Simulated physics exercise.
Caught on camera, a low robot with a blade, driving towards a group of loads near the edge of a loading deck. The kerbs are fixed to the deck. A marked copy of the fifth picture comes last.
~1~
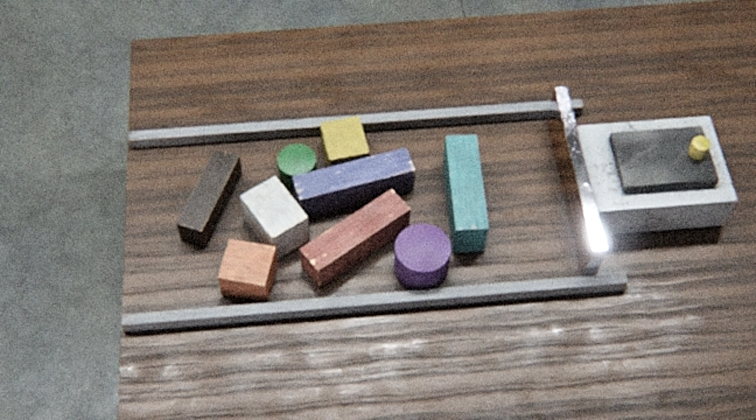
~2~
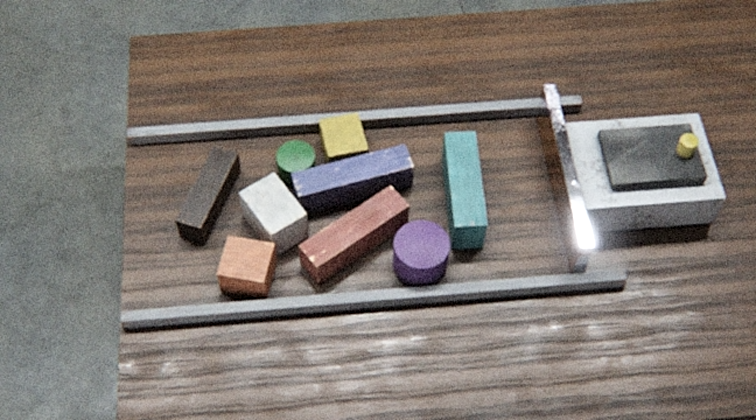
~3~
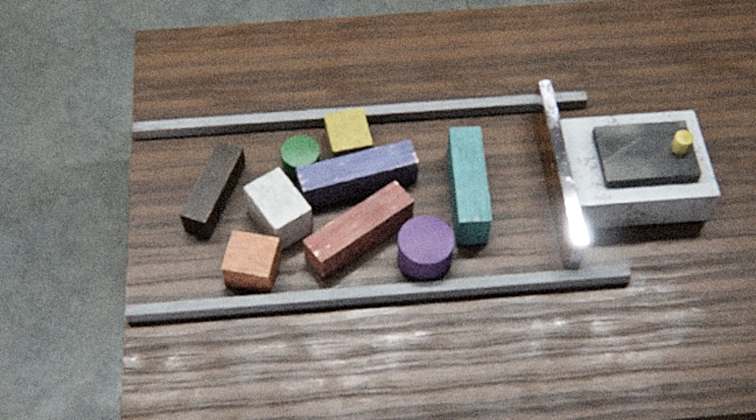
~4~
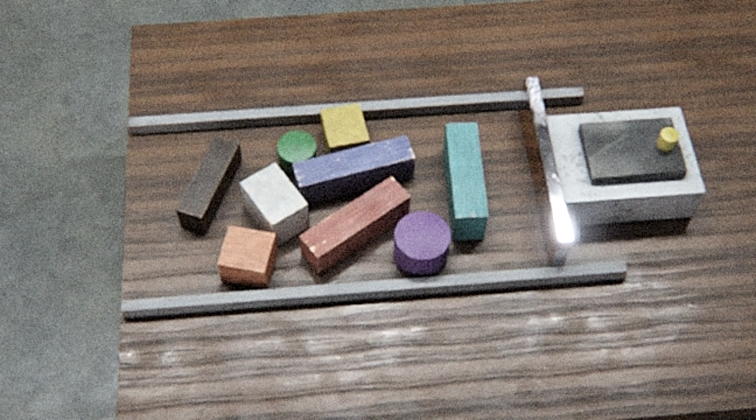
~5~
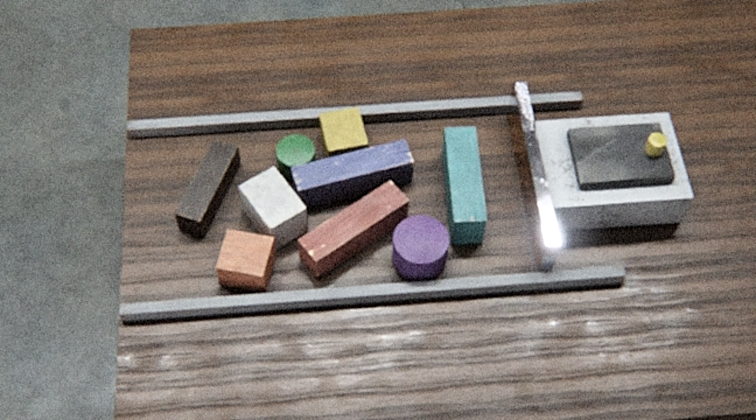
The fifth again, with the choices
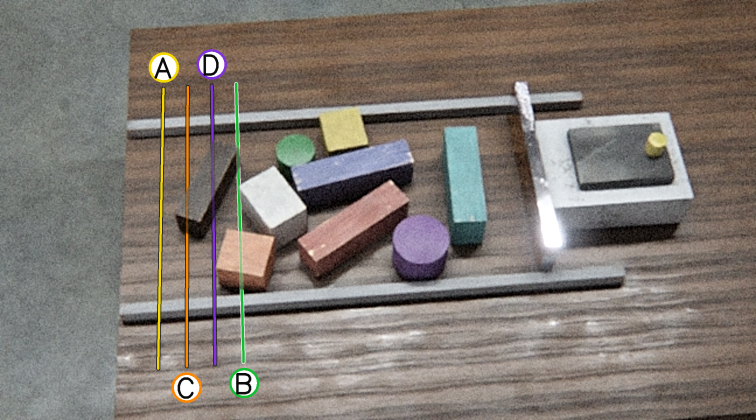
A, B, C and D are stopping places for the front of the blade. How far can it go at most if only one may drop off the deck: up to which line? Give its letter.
As far as mark B.
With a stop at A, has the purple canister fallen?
No.
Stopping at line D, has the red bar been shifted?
Yes.
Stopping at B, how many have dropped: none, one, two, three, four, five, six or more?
One.
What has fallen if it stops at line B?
The black bar goes over.
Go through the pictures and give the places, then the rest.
The first frame shows orange crate (248, 271); purple canister (422, 258); white crate (275, 218).
The second frame shows robot (645, 156); yellow crate (343, 144).
The third frame shows robot (639, 152); red bar (360, 230).
The fourth frame shows robot (625, 149); black bar (210, 184).
The fifth frame shows robot (613, 154); orange crate (246, 262); purple canister (420, 250); white crate (274, 209).
On the marked copy, A at (161, 217); B at (240, 212); C at (187, 215); D at (213, 214).
Taking B. A third of the way, robot (508, 162); white crate (261, 214); green canister (291, 156).
Two thirds of the way, robot (402, 169); black bar (151, 189); orange crate (211, 262).
When it is over, robot (320, 175); black bar over the edge; orange crate (128, 265); one fallen.
As for the rest, A drops seven; C drops six; D drops five.
